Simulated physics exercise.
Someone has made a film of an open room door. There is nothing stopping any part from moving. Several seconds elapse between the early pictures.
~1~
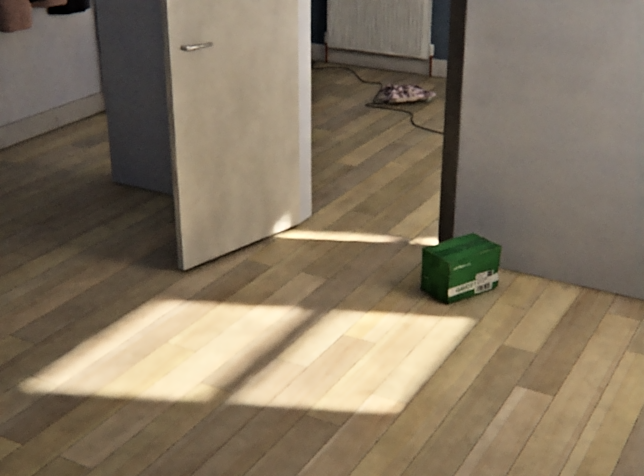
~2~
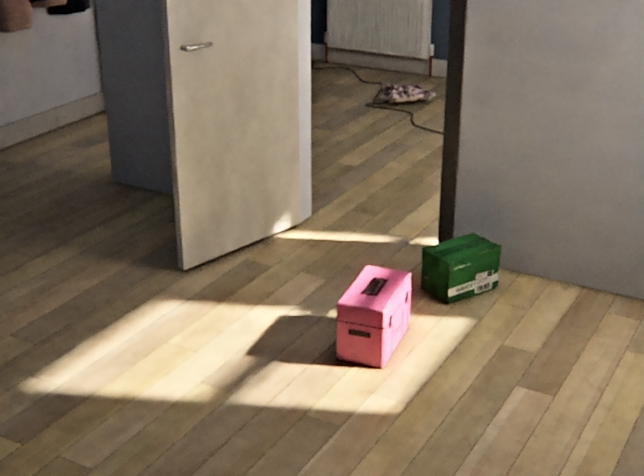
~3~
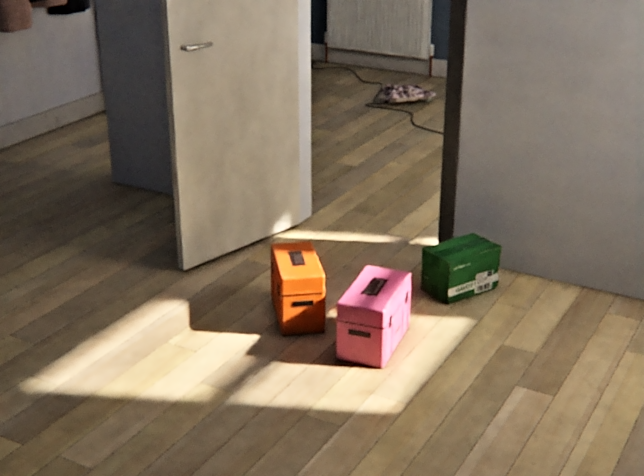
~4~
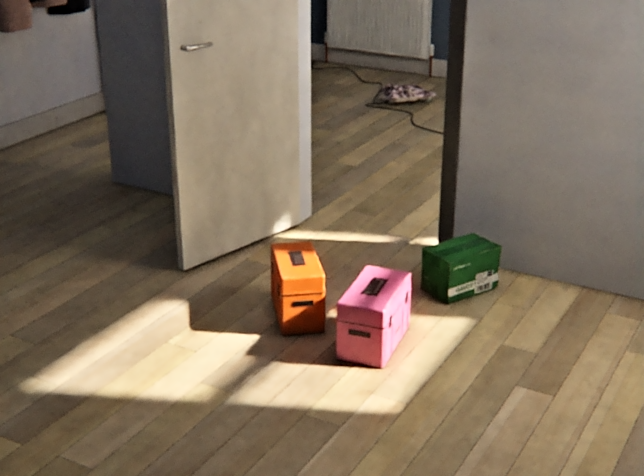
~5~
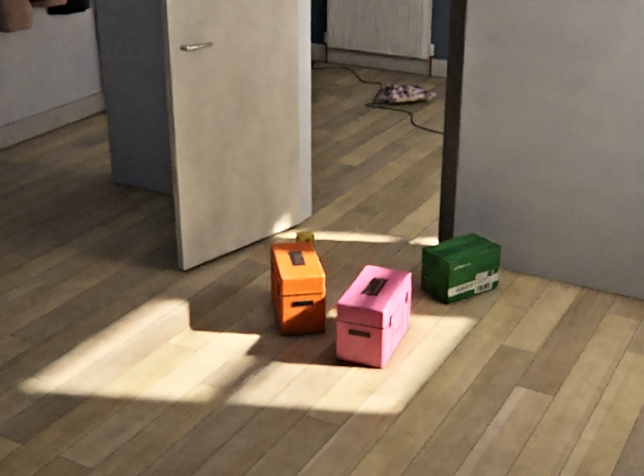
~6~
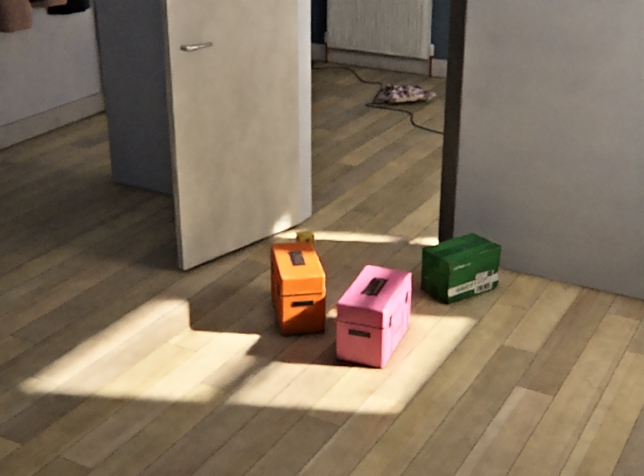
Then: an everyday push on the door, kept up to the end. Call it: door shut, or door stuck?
Door shut.
Then, 0.90 s on from there, door at 60°; yellow carton shifted a little near (311, 248).
Then, 1.30 s on from there, door at 28°; yellow carton shifted well along near (364, 243).
Then, 1.60 s on from there, door at 3°; yellow carton shifted well along near (398, 230).
In the end, door at 0°; toppled on the floor, yellow carton; the other 3 unmoved. At the end, from the last picture's camera, yellow carton near (414, 224).
